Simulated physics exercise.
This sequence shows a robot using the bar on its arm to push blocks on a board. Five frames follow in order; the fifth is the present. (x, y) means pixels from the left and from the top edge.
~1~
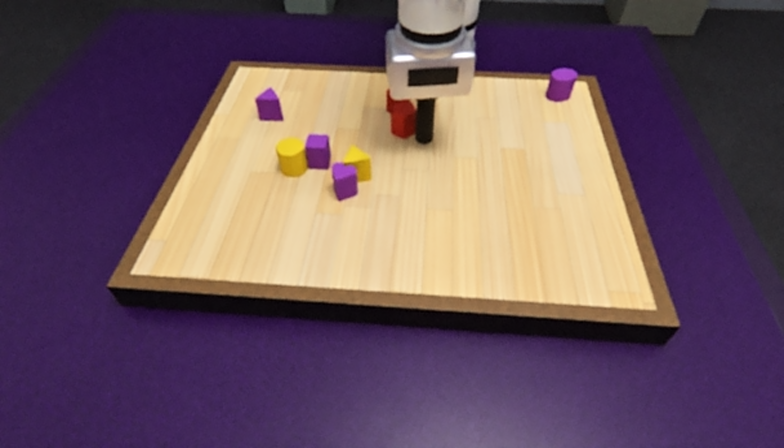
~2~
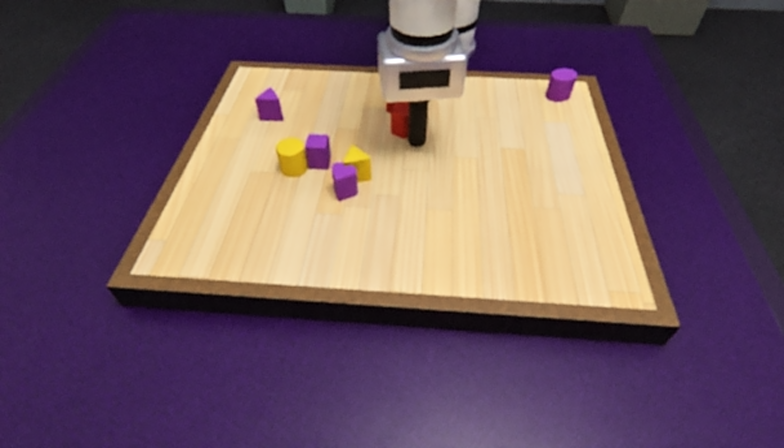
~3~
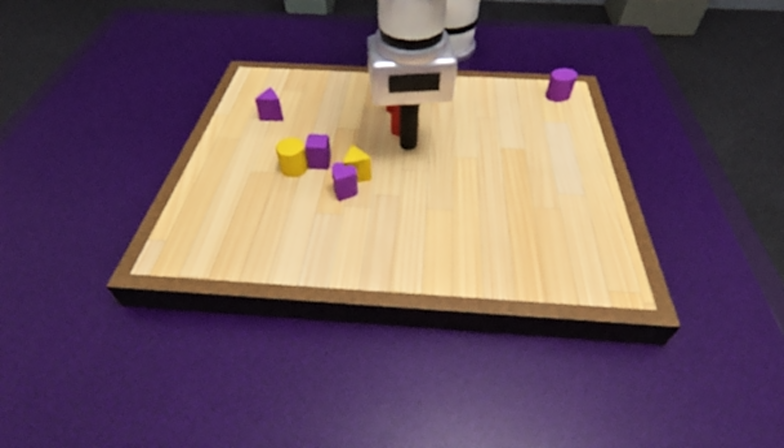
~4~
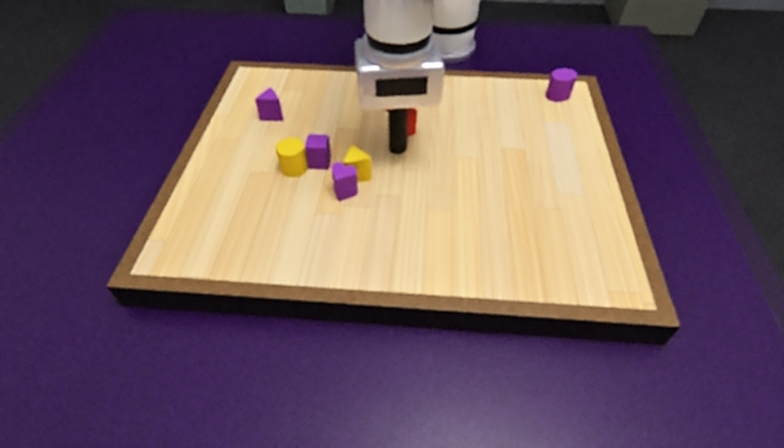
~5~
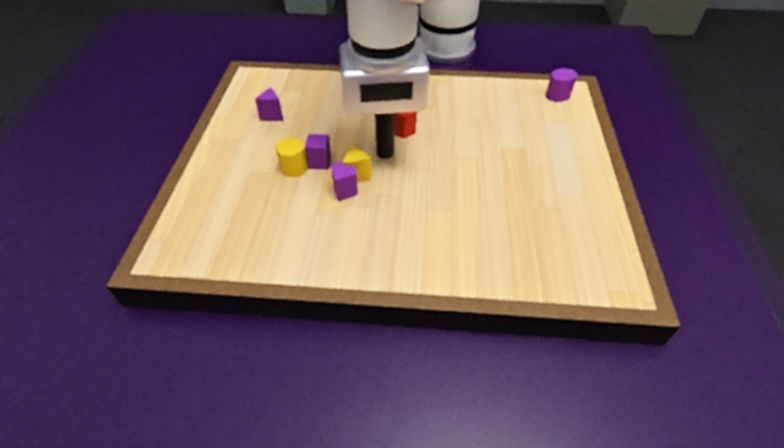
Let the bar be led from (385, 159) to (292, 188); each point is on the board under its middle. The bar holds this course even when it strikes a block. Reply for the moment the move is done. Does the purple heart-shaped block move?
Yes, it checks out.
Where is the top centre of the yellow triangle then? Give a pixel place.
The top centre is at (332, 166).
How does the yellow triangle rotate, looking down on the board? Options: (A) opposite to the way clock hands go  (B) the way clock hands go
A.
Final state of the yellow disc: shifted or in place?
Left where it is.
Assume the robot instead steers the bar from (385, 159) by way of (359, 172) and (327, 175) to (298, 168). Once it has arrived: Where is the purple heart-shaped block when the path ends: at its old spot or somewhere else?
It is shoved along.
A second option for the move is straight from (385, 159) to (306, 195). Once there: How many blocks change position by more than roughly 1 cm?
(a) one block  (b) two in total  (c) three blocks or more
b.
What follows on the original path. One third of the way, bar at (355, 163); purple heart-shaped block at (340, 174), turned 20° anticlockwise; yellow triangle at (348, 158), turned 20° anticlockwise.
Two thirds of the way, bar at (324, 173); purple heart-shaped block at (338, 181), turned 20° anticlockwise; yellow triangle at (332, 166), turned 80° anticlockwise.
At the end, bar at (291, 183); yellow disc unmoved; purple square block unmoved; purple heart-shaped block at (338, 181), turned 20° anticlockwise; yellow triangle at (332, 166), turned 80° anticlockwise.
